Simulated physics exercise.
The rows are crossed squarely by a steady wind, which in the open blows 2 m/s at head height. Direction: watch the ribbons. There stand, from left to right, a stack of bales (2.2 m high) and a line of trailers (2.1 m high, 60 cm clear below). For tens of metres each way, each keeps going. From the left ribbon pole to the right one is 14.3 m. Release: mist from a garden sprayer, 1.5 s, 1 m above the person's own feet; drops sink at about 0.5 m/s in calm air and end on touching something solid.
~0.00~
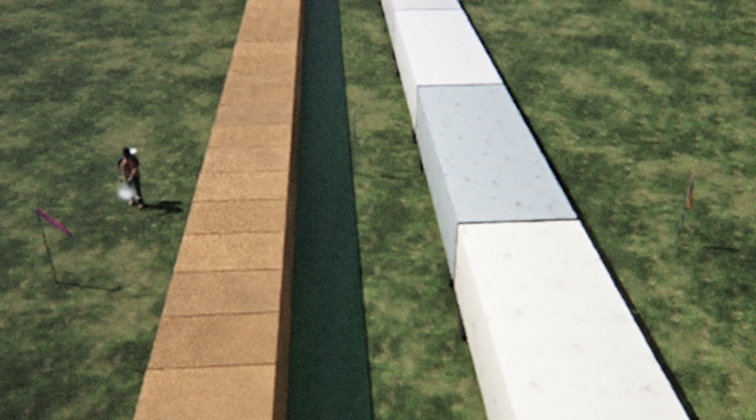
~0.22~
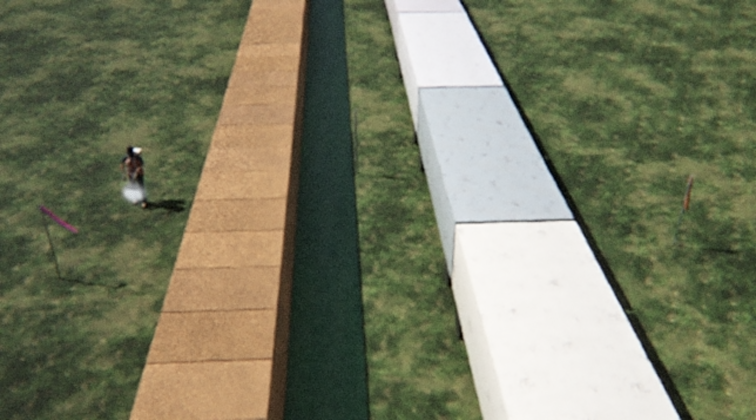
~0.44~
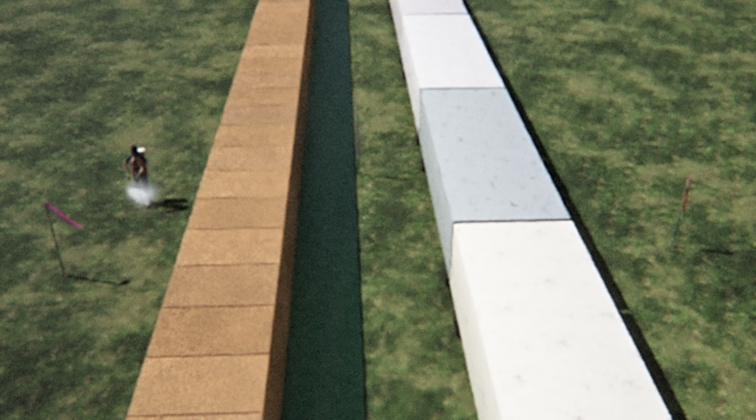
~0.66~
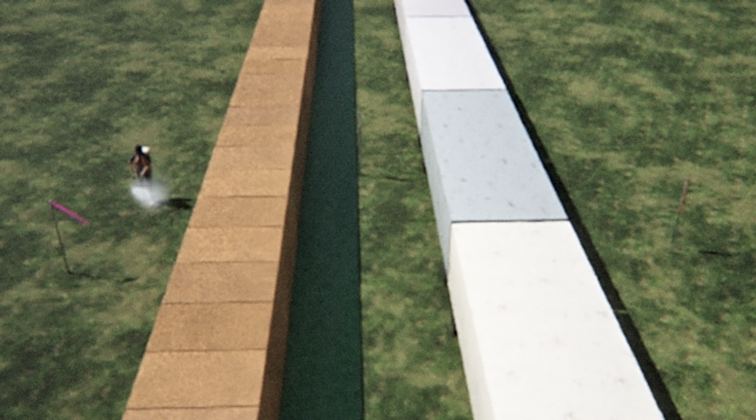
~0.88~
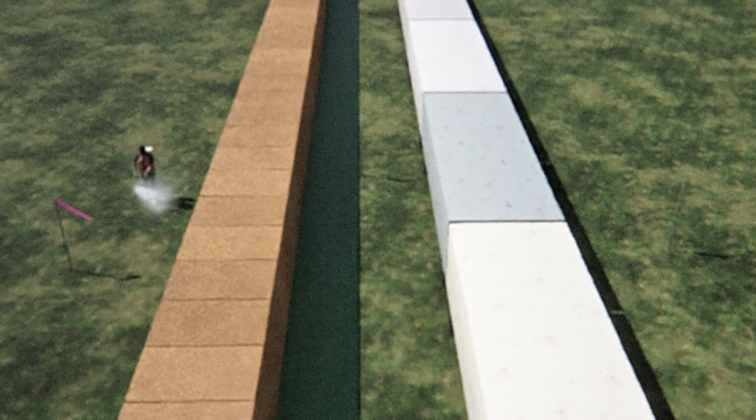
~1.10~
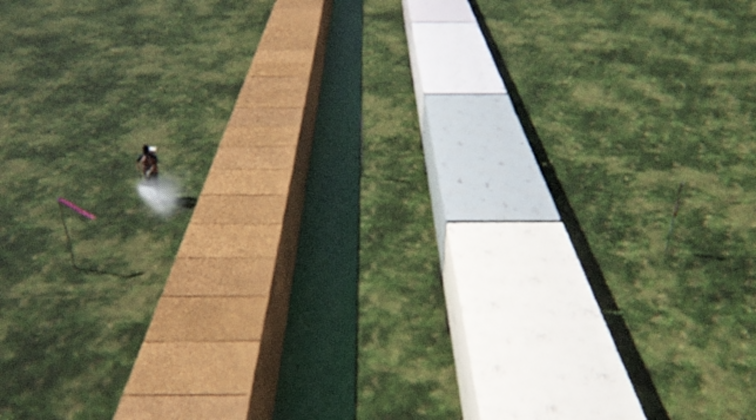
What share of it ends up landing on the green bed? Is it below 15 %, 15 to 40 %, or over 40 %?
It is not even 15 %.
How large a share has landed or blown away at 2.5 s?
About 25 per cent.
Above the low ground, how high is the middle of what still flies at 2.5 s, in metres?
About 0.6 m high.
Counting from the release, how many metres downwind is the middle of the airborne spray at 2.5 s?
1.0 m.
After 2.5 s, 0 % lies on the green bed; 24 % has touched down or left; the middle of what still flies is 0.6 m above the low ground, near (175, 201).
After 4.0 s, 0 % lies on the green bed; 66 % has touched down or left; the middle of what still flies is 0.6 m above the low ground, near (198, 201).
After 8.0 s, 0 % lies on the green bed; 94 % has touched down or left.
After 20.0 s, 1 % lies on the green bed; 99 % has touched down or left.
After 45.0 s, 1 % lies on the green bed; 100 % has touched down or left.
